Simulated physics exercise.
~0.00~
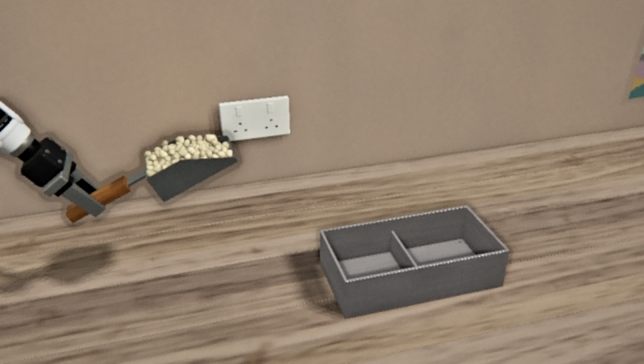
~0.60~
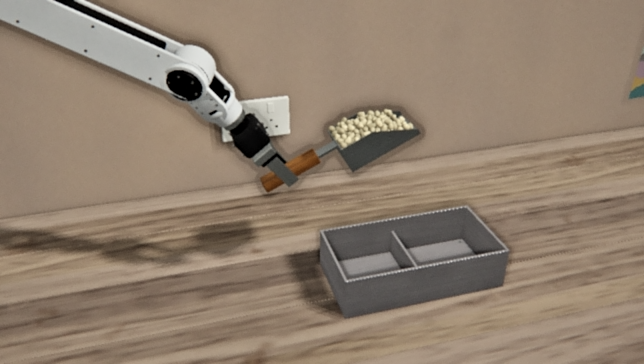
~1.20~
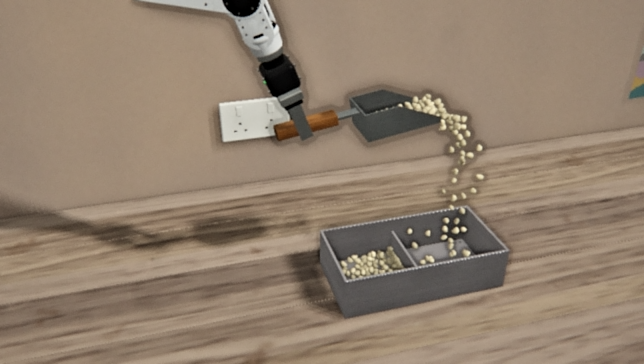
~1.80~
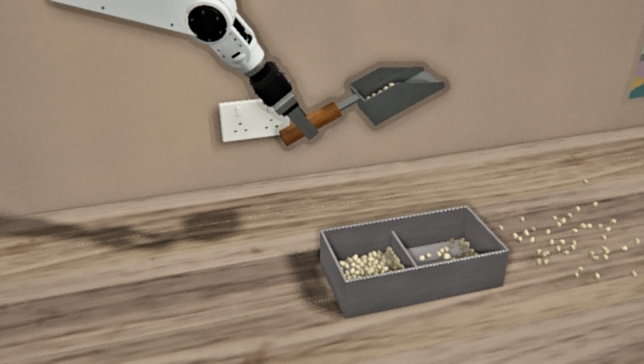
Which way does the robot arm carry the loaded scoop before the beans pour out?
It carries the scoop to the right, toward the space above the grey box.
To begin with, a robot gripper at the left holds a scoop by its wooden handle, heaped with pale dried beans, above a wooden table top where a grey box with two compartments stands. The arm carries the scoop to the right, toward the space above the box. The scoop then rises and tips forward, and beans pour over its front edge into both compartments. Next it tilts back, with only a few beans left on it. In the end, more beans lie in the left compartment than in the right one, while others are scattered to the right of the box.
